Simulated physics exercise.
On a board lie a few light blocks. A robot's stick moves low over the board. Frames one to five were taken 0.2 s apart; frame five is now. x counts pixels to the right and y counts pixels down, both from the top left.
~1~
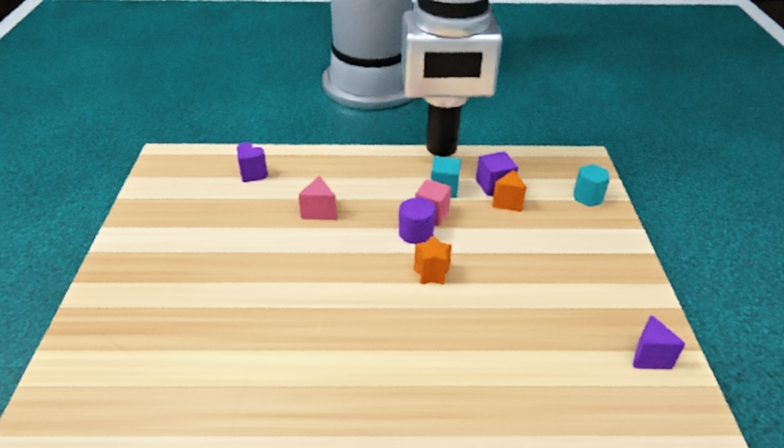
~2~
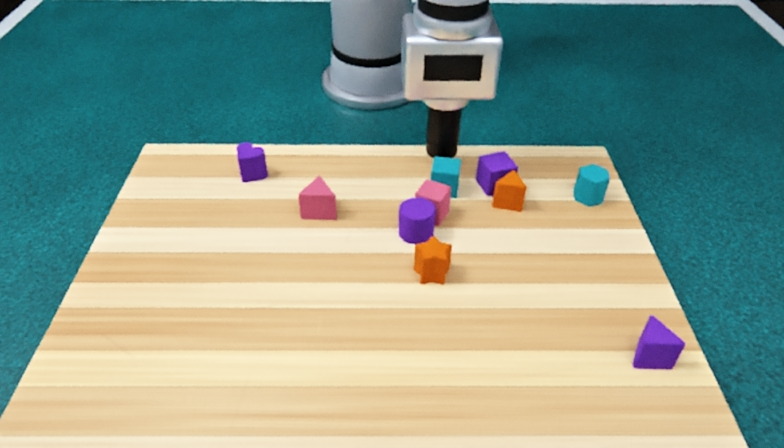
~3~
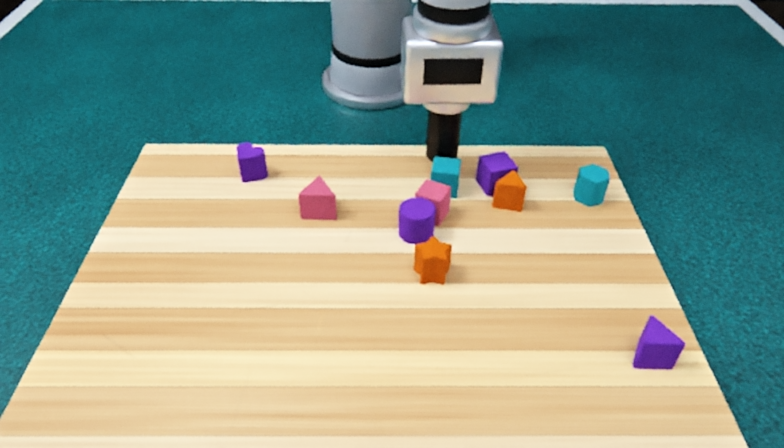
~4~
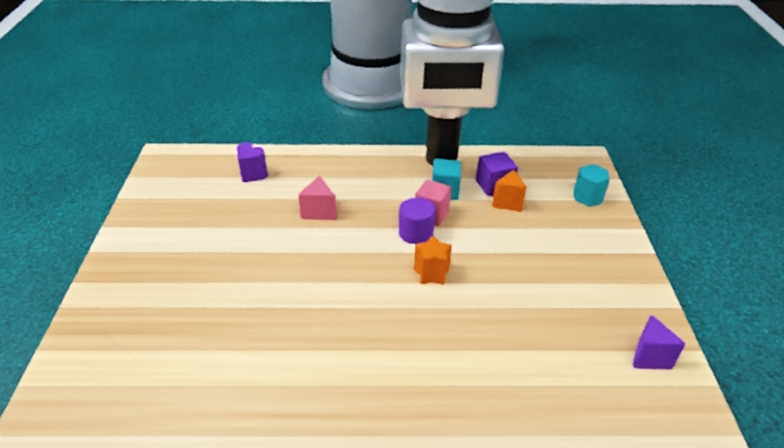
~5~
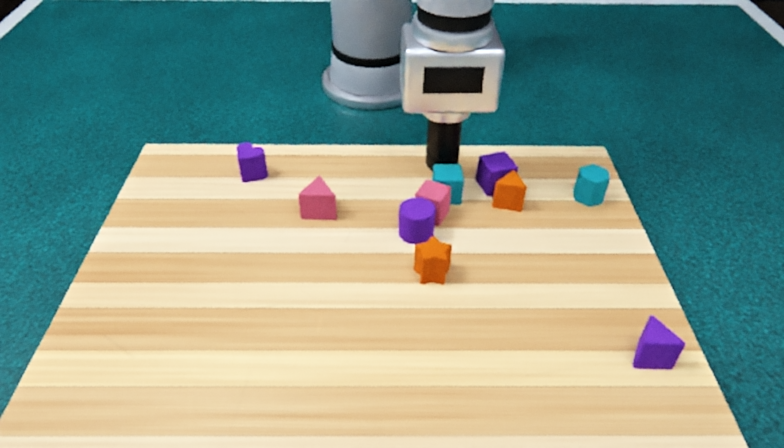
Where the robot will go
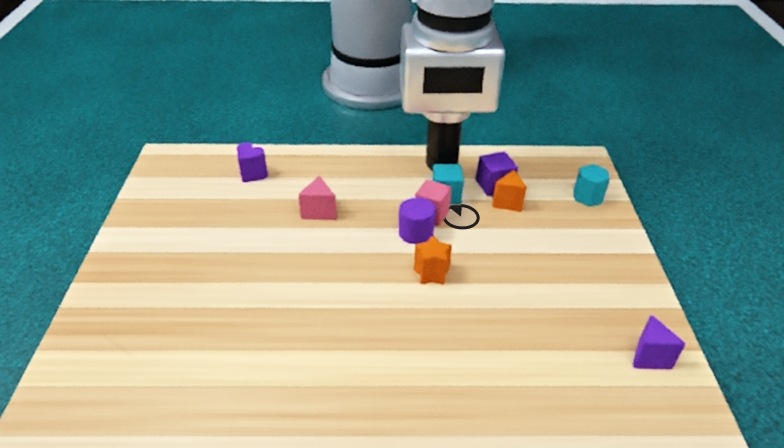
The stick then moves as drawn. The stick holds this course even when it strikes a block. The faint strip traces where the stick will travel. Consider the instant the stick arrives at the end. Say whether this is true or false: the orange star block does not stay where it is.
The statement is false.
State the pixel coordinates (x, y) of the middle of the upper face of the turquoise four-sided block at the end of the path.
Just about (476, 212).
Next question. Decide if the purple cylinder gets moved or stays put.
That one moves away.
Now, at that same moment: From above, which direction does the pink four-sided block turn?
It turns clockwise.
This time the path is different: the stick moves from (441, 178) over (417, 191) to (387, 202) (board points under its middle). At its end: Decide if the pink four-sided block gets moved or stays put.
Displaced, by a centimetre or more.
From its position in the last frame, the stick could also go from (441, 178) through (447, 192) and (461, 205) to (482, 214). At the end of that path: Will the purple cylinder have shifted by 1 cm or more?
Yes - that is the case.
The line goes from (441, 178) directly to (461, 216).
What follows on the original path. Halfway along, stick at (452, 184); purple cylinder at (411, 214); pink four-sided block at (435, 199), turned 35° clockwise; turquoise four-sided block at (463, 191), turned 15° anticlockwise.
At the end, stick at (462, 203); purple cylinder at (410, 214); pink four-sided block at (435, 200), turned 40° clockwise; orange star block unmoved; turquoise four-sided block at (476, 212), turned 15° anticlockwise.
